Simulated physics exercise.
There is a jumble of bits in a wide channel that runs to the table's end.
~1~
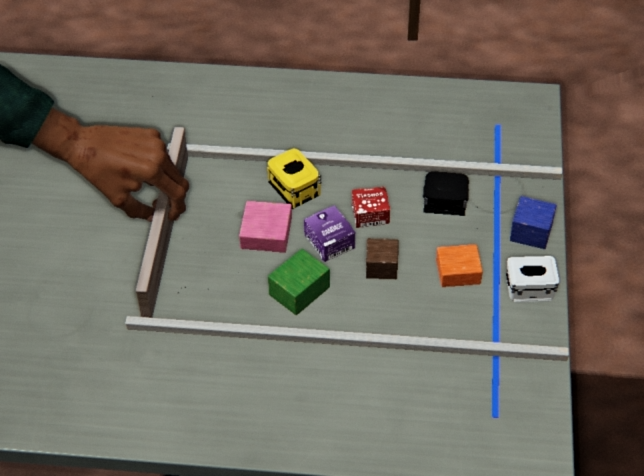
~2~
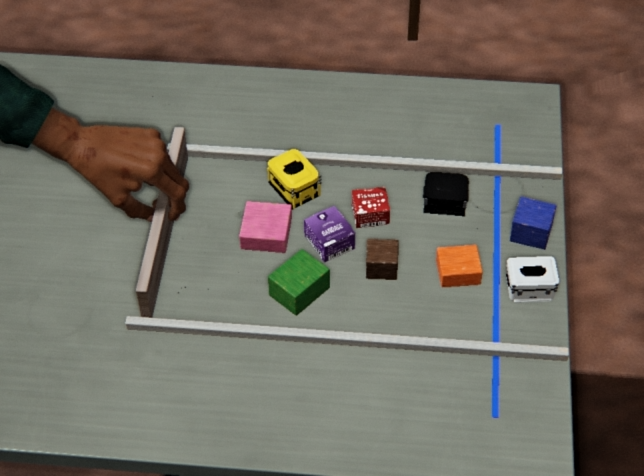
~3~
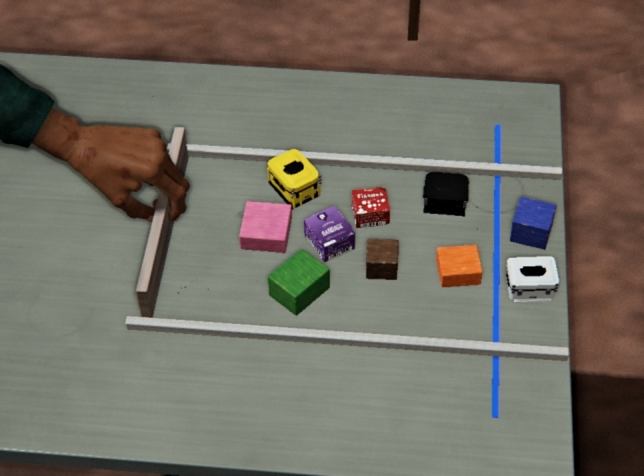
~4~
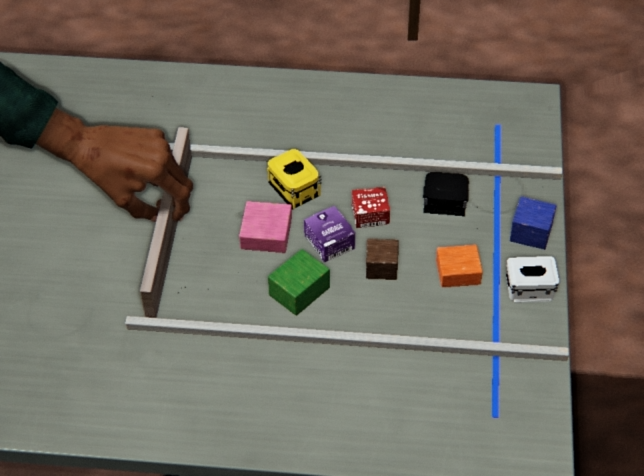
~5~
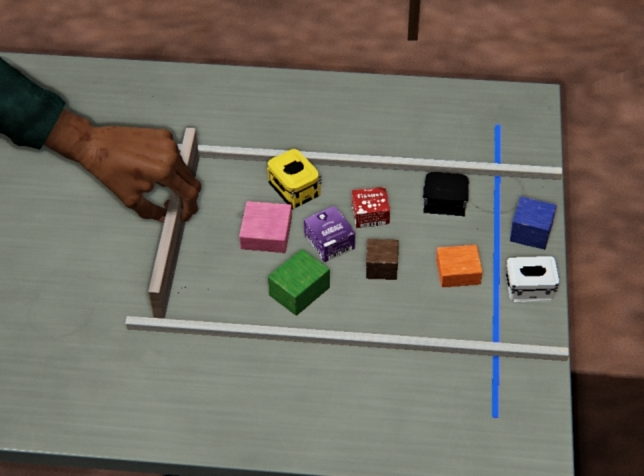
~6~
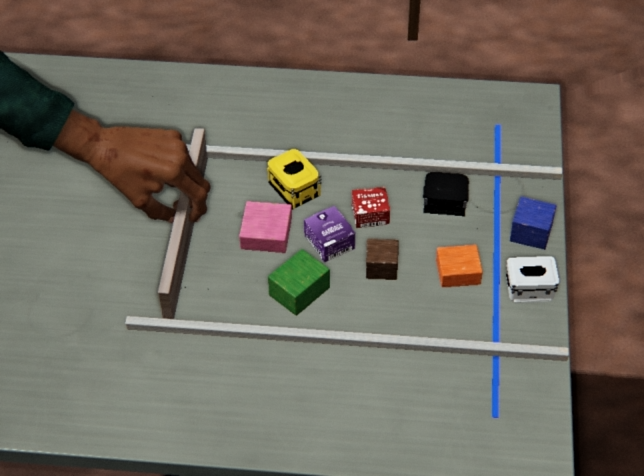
A hand holding an upright board stays almost still at the left of a wide channel on a grey table, then slides it slightly right. The board closes some of the gap to the jumble of coloured blocks and small cases without touching them, and they stay put on both sides of a blue line.
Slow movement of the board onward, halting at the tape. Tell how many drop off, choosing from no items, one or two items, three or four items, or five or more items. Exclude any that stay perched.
Three or four items drop off.
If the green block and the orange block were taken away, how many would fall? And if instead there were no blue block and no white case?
2 for the first case, 2 for the second.
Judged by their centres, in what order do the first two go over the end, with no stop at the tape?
First the white case, then the blue block.
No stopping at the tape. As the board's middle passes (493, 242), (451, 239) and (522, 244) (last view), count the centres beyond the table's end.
Respectively, 4, 1 and 7.
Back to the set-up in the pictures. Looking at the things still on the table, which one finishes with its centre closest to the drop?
The foremost one is the purple box.
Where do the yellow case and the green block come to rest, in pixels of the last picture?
Final positions: Near (516, 202); near (517, 288).
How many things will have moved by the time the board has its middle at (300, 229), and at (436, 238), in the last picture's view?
At the first place 5, at the second 10.
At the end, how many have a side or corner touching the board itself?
Tally at the end: 3.
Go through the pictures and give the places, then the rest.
The first picture shows blue block (533, 223); white case (531, 280); orange block (459, 266); board (164, 220); tape (497, 257).
The second picture shows white case (531, 280); yellow case (294, 179).
The third picture shows orange block (459, 266); board (164, 220).
The fourth picture shows blue block (533, 223); pink block (266, 227).
The fifth picture shows white case (531, 280); black case (446, 195).
The sixth picture shows blue block (533, 223); white case (531, 280); orange block (459, 266); board (184, 221); tape (497, 257).
A little later, none off yet; blue block at rest near (533, 223); white case at rest near (531, 280); orange block at rest near (459, 266).
When it is over, the number that fall off is three or four; down, black case, orange block, white case and blue block.
